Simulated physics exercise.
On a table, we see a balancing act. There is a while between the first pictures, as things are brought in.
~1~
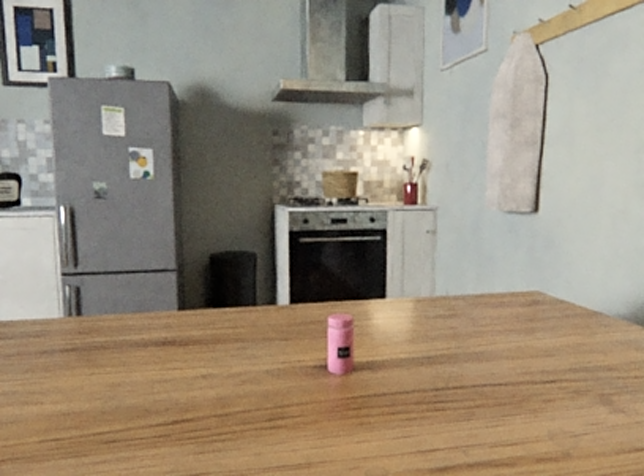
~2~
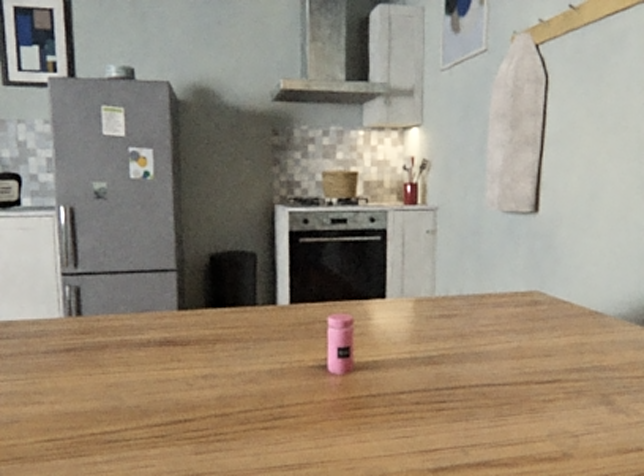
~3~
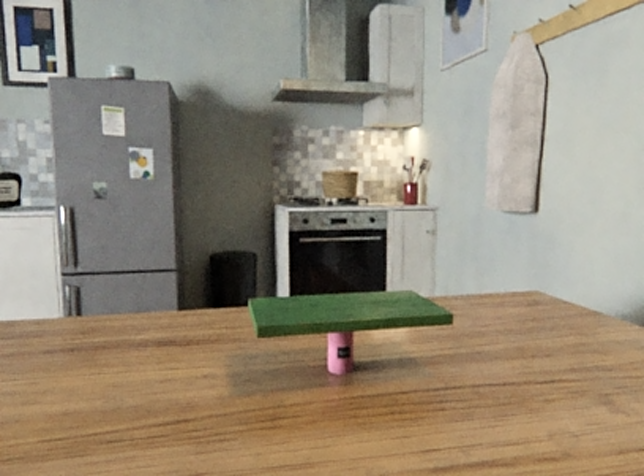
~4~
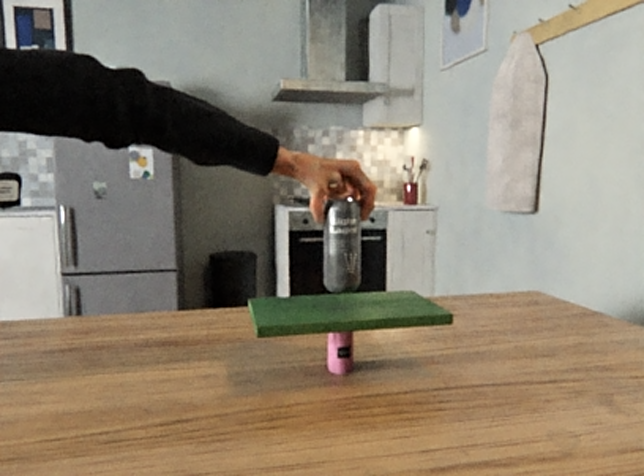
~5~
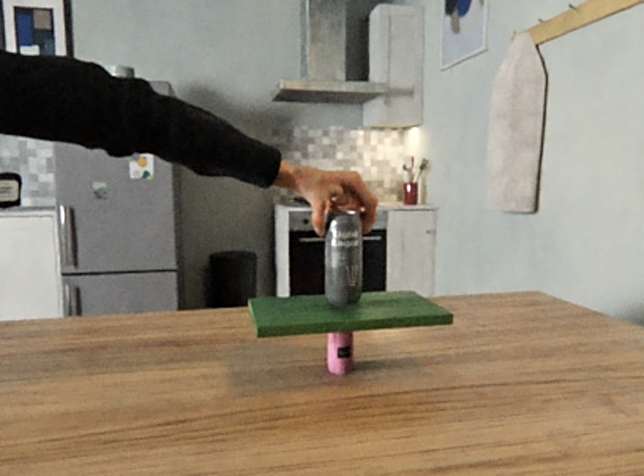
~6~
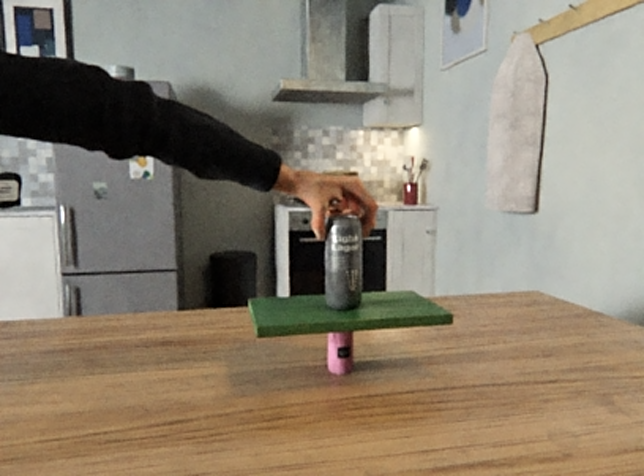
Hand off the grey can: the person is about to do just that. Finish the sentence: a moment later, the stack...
It stays put.
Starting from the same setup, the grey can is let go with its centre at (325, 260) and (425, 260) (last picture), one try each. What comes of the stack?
Stands firm, then topples.
Then, 0.30 s after the last picture, nothing has stirred.
Then, 1.00 s after the last picture, grey can resting near (344, 263).
At rest, all 3 in place. Seen from the same camera at the end, grey can near (344, 263). The stack stays up.
